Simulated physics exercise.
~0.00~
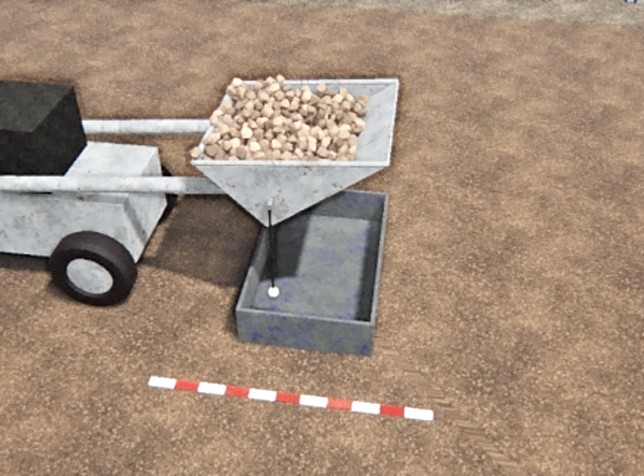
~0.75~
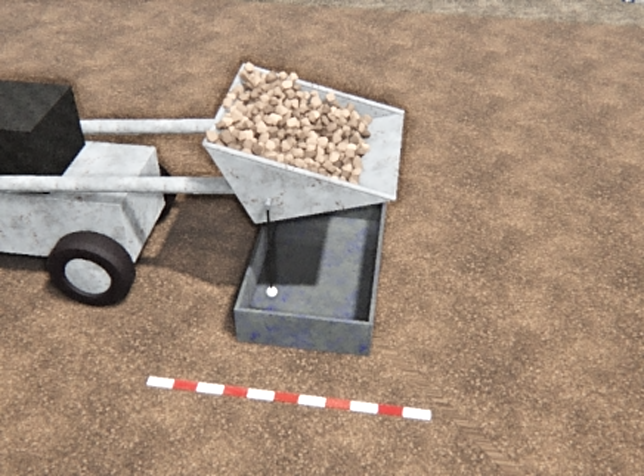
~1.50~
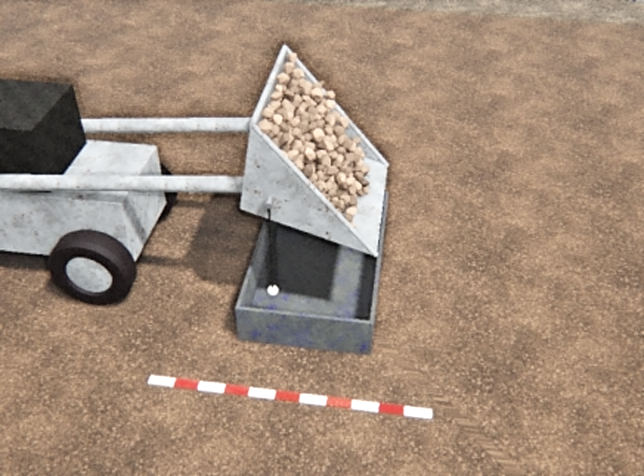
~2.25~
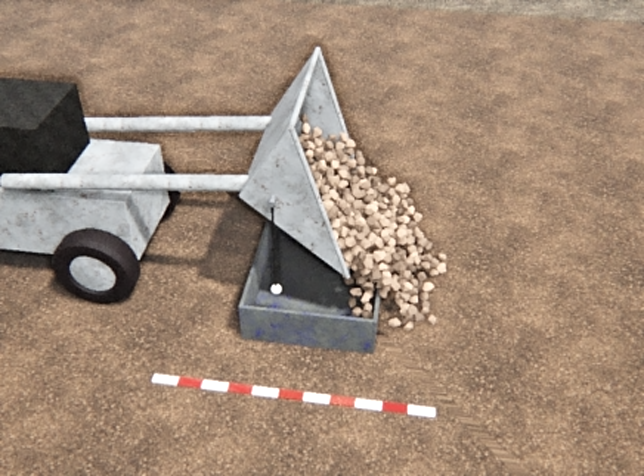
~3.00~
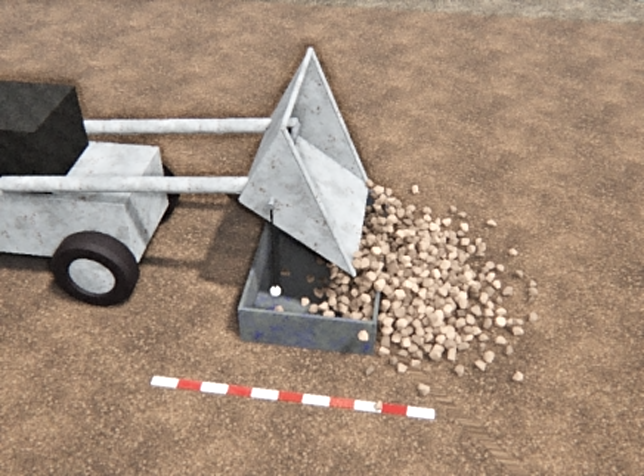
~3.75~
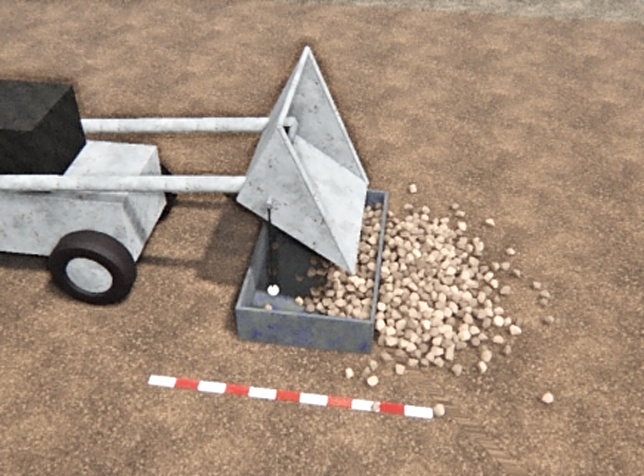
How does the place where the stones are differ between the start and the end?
At the start the stones are heaped in the raised bucket. At the end they lie lower and further right, some in the bin and most spread on the ground beyond its right side.
